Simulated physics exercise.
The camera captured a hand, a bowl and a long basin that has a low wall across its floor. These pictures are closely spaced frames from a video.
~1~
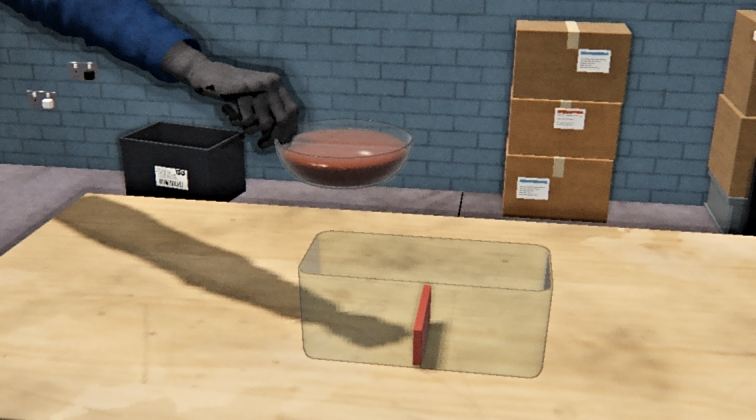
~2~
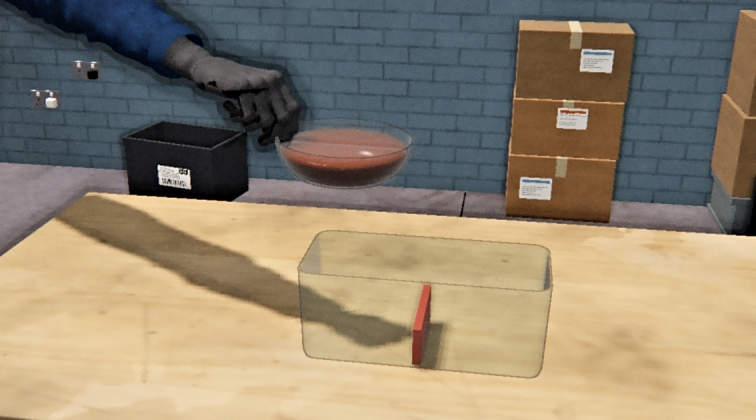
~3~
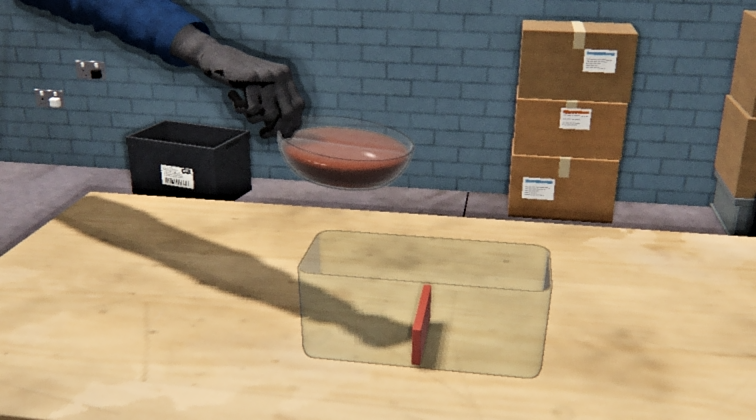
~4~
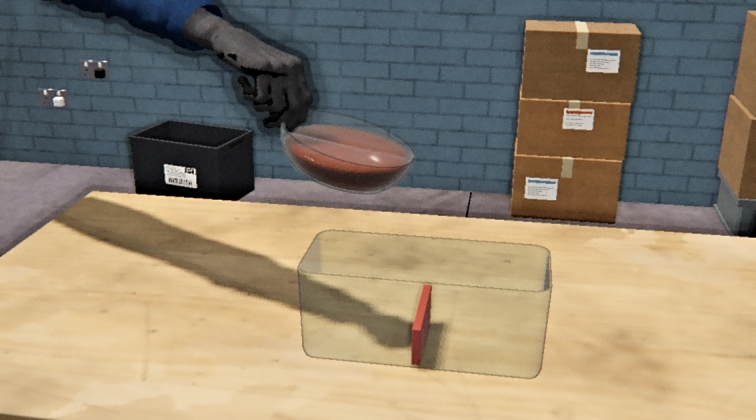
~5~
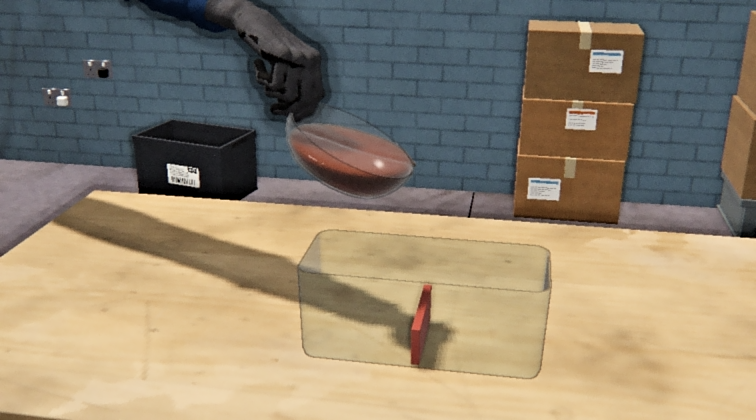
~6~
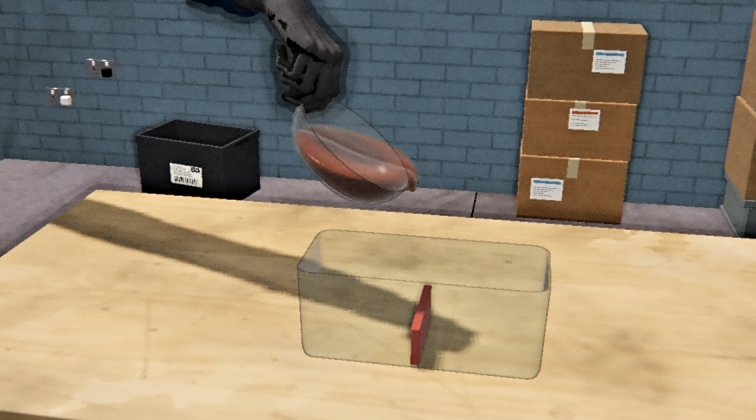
A gray-gloved hand holds a clear bowl of reddish liquid above a see-through basin with a low red wall inside, on a wooden table. The hand rises and shifts right, tilting the bowl steadily rightward, and the liquid slides toward the lower edge until a little passes over the lip.
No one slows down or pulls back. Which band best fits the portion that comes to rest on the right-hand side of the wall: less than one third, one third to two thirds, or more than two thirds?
It is one third to two thirds.
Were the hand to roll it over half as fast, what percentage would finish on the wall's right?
About 75 per cent.
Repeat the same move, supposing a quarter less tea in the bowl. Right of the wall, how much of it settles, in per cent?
The share comes to some 60 parts in a hundred.
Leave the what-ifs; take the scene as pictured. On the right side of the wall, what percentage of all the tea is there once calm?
60 %.
A moment on, the bowl is tipped right over and 1 per cent is still to pour, 24 is left of the wall and 60 right of it.
Next, the bowl is tipped right over and 0 per cent is still to pour, 28 is left of the wall and 53 right of it.
Then the bowl is tipped right over and 1 per cent is still to pour, 29 is left of the wall and 55 right of it.
Later the bowl is tipped right over and 0 per cent is still to pour, 34 is left of the wall and 59 right of it.
At rest 35 per cent lies left of the wall, 59 right of it and 6 outside.
